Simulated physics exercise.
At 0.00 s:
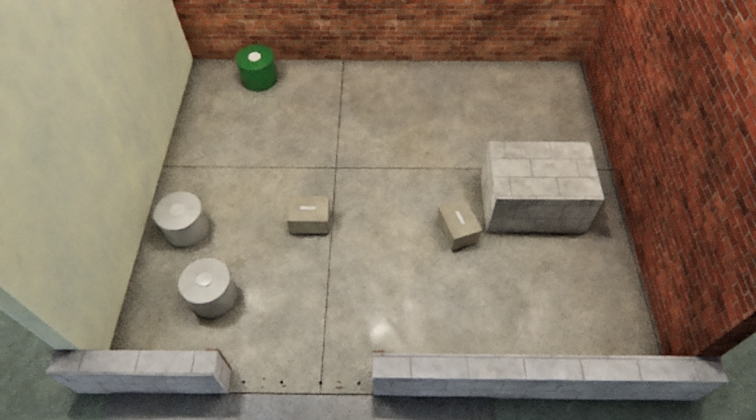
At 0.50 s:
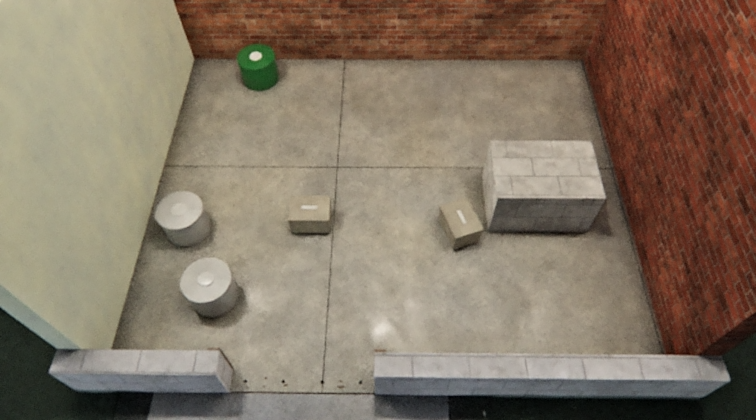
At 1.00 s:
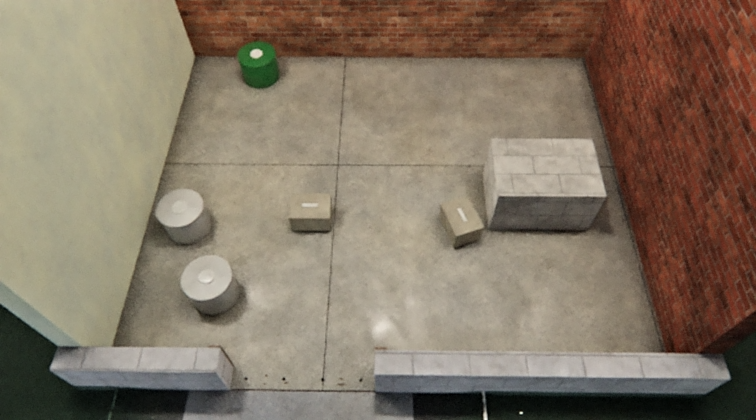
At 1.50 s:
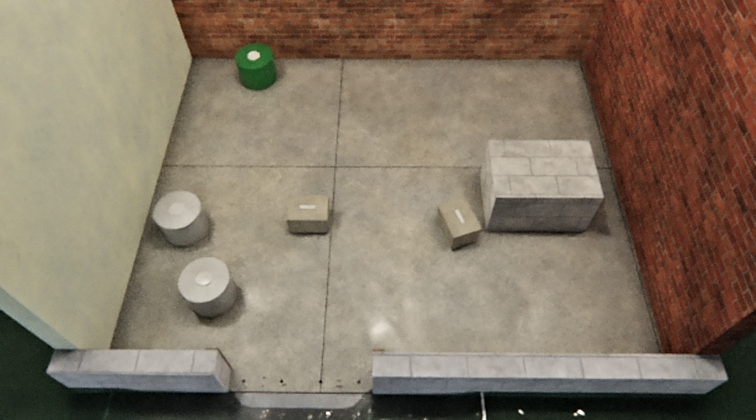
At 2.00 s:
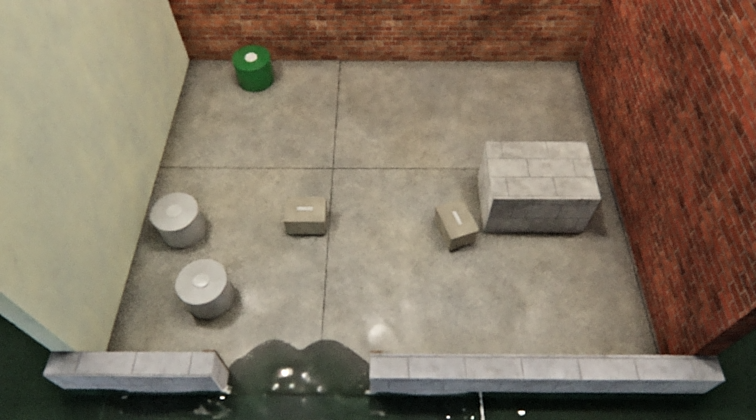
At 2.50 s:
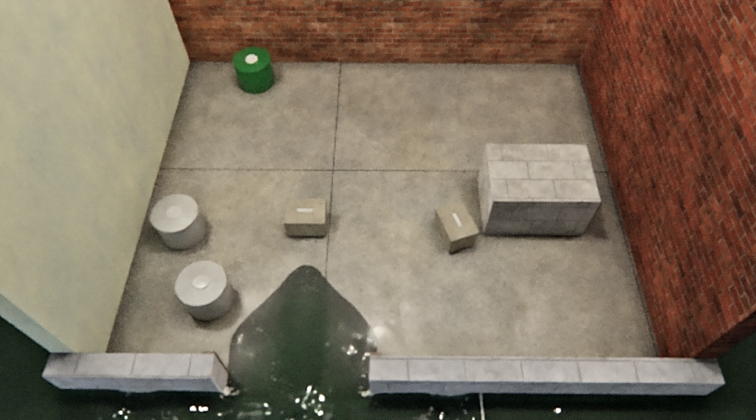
Dark water pours through the gap in the low wall and spreads across the floor.
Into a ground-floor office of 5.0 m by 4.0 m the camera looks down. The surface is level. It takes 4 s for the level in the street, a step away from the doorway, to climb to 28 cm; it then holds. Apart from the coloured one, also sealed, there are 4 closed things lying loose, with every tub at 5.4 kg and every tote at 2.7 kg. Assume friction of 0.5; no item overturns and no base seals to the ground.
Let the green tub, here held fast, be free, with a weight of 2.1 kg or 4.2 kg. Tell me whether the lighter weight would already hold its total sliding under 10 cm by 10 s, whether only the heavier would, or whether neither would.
Neither would.
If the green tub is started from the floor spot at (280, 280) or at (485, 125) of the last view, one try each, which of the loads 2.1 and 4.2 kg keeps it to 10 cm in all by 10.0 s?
Note, in order: None OK; none OK.
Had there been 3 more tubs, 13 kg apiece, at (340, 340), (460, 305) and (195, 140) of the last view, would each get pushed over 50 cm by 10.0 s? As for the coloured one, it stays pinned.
Order as asked: Goes beyond / stays within / goes beyond.
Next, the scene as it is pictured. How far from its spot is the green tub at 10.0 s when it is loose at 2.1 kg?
Around 50 centimetres out of place.
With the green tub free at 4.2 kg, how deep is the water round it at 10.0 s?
15 cm, roughly.
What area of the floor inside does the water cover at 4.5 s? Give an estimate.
Roughly 10.5 m2 of it is wet.
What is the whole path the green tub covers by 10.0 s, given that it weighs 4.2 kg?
100 cm or so in all.
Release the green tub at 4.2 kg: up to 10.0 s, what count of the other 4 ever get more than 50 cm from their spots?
I count 4 of them.
After 3.5 s the green tub would be 0 cm from its start with 2.1 kg and 0 cm from its start with 4.2 kg; 0 cm of water round it then.
After 4.5 s the green tub would be 0 cm from its start with 2.1 kg and 0 cm from its start with 4.2 kg; 0 cm of water round it then.
After 7.0 s the green tub would be 13 cm from its start with 2.1 kg and 19 cm from its start with 4.2 kg; 16 cm of water round it then.
After 10.0 s the green tub would be 49 cm from its start with 2.1 kg and 40 cm from its start with 4.2 kg; 15 cm of water round it then.
